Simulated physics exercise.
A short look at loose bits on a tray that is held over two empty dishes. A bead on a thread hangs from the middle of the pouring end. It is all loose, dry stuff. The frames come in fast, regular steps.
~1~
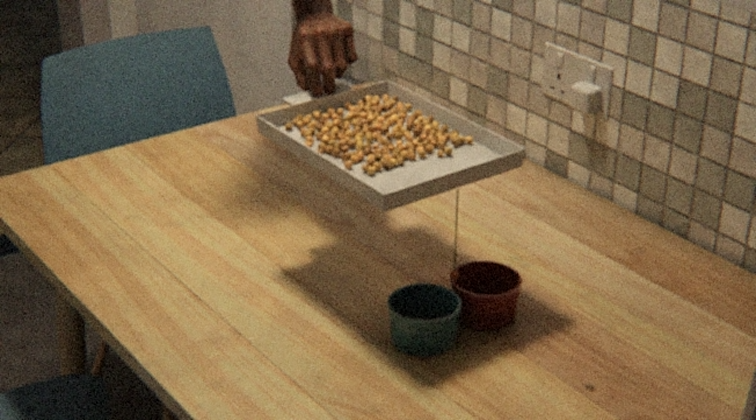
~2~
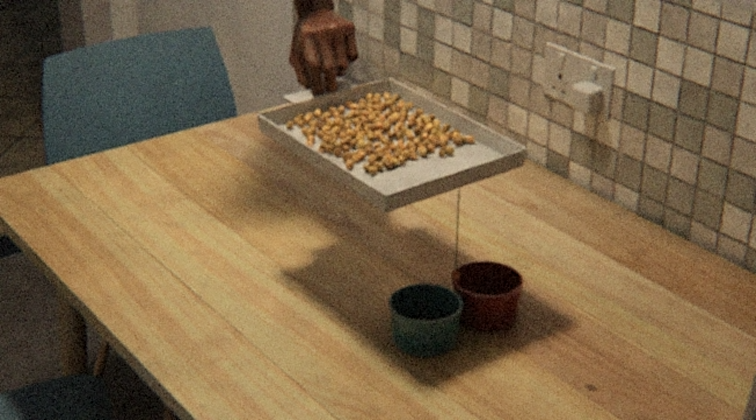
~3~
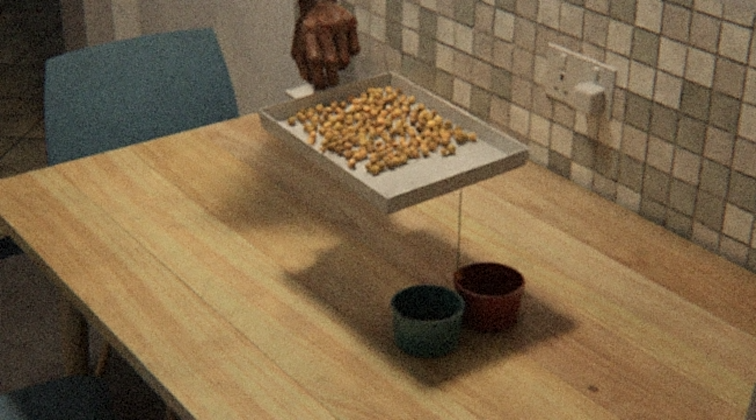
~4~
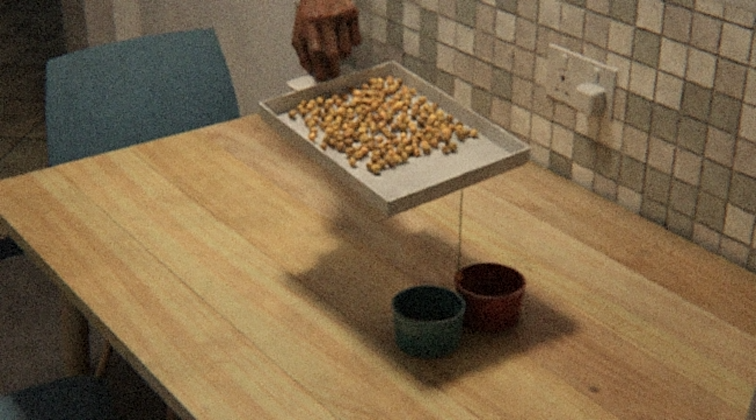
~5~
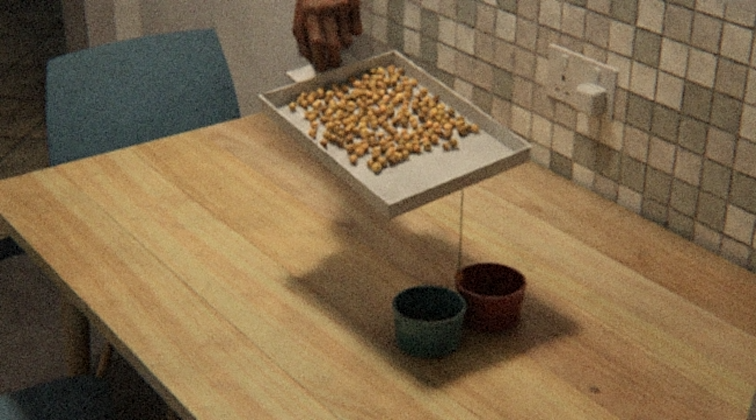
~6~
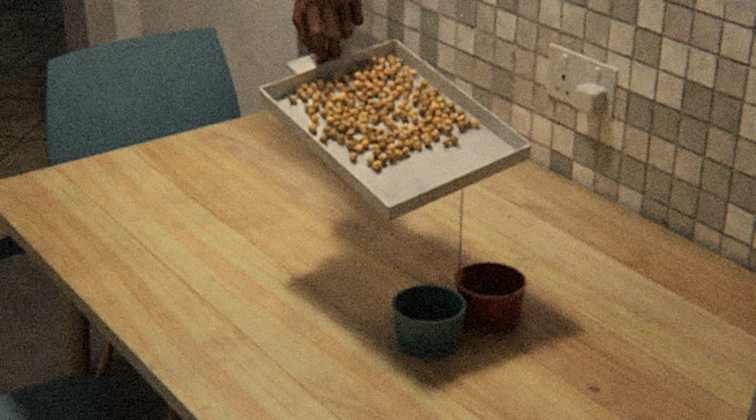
Hand slowly raising the back of a tray of dried chickpeas, tilting it slightly above green and red dishes on a wooden table.
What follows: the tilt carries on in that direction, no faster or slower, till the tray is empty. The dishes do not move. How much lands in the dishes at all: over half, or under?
In the dishes lies only the smaller part of it.
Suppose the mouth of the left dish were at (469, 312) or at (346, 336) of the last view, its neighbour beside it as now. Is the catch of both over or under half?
One: The smaller part. Two: Most of it.
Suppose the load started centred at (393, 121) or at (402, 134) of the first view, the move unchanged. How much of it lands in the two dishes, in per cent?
In turn 30 and 30 in a hundred.
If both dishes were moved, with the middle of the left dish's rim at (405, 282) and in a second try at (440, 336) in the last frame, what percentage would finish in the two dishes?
About 0 and 20 per cent.
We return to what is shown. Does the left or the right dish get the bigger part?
It is the left dish.
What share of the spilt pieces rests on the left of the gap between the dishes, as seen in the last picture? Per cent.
It comes to 90 per cent or so.
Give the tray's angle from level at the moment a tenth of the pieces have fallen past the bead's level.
At some 95 degrees.
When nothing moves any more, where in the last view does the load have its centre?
At about (404, 359).
Soon, tray tipped steeply; nearly all on the tray; a stray few in the air.
A while on, tray tipped right over; most on the tray; a stray few in the left dish; a small part outside both; a small part in the air.
Towards the end, tray tipped past a quarter turn; about a quarter in the left dish; about two thirds outside both.
Finally, tray tipped past a quarter turn; about a quarter in the left dish; none in the right dish; about two thirds outside both.
